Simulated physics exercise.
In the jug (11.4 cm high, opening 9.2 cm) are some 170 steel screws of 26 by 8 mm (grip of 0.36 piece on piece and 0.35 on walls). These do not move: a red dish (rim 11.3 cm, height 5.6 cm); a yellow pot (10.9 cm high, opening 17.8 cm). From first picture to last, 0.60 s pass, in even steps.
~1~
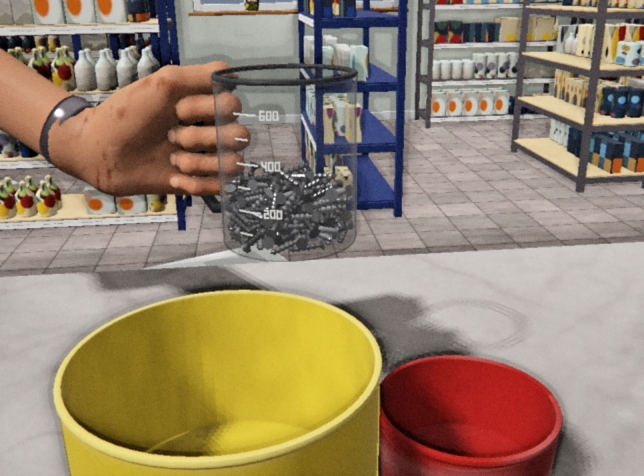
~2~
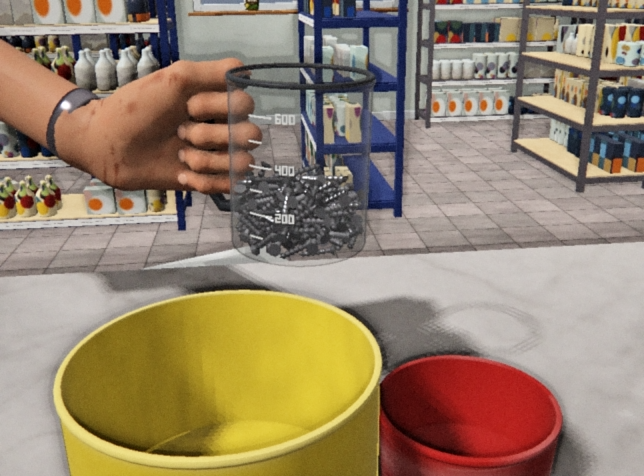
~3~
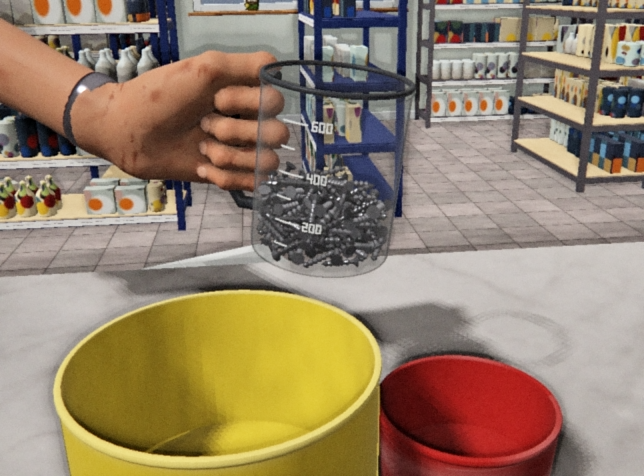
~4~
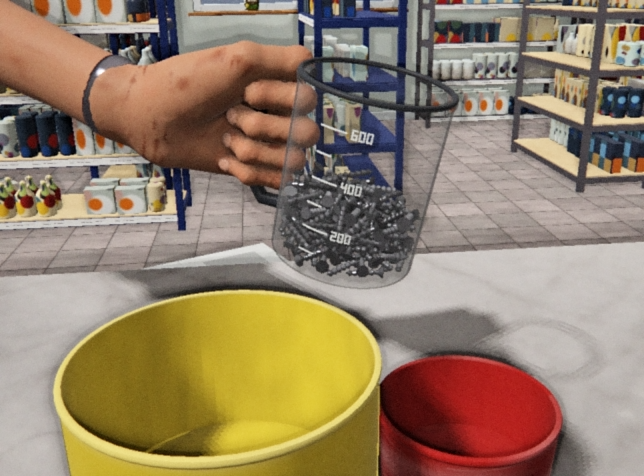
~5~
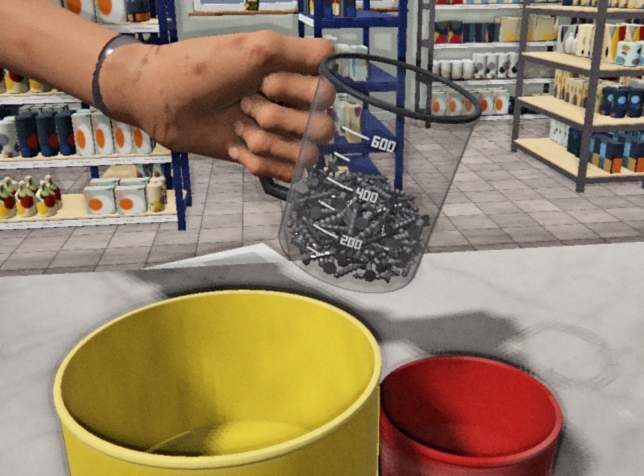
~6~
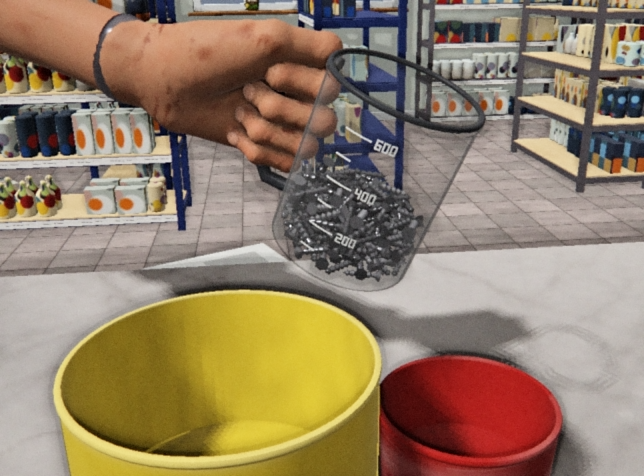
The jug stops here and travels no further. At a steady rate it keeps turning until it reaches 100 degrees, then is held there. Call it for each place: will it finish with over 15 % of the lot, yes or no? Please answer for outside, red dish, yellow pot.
Outside - no, red dish - no, yellow pot - no.
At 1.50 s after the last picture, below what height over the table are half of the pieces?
Height: Roughly 20 cm.
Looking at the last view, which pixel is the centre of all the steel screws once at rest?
Middle: Approx. (340, 175).
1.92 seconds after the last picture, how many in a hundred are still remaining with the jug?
Roughly 100 percent of the load.
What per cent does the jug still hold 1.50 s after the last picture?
Close to 100 in a hundred.
Then, 0.58 s after the last picture, tilt 50 degrees; jug 100 %; middle of all pieces near (332, 196).
Then, 1.06 s after the last picture, tilt 71 degrees; jug 100 %; middle of all pieces near (325, 178).
Then, 1.50 s after the last picture, tilt 90 degrees; jug 100 %; middle of all pieces near (324, 161).
Then, 1.92 s after the last picture, tilt 100 degrees; jug 100 %; middle of all pieces near (344, 175).
In the end, yellow pot 0 %, jug 95 %, red dish 5 %, outside 0 %.
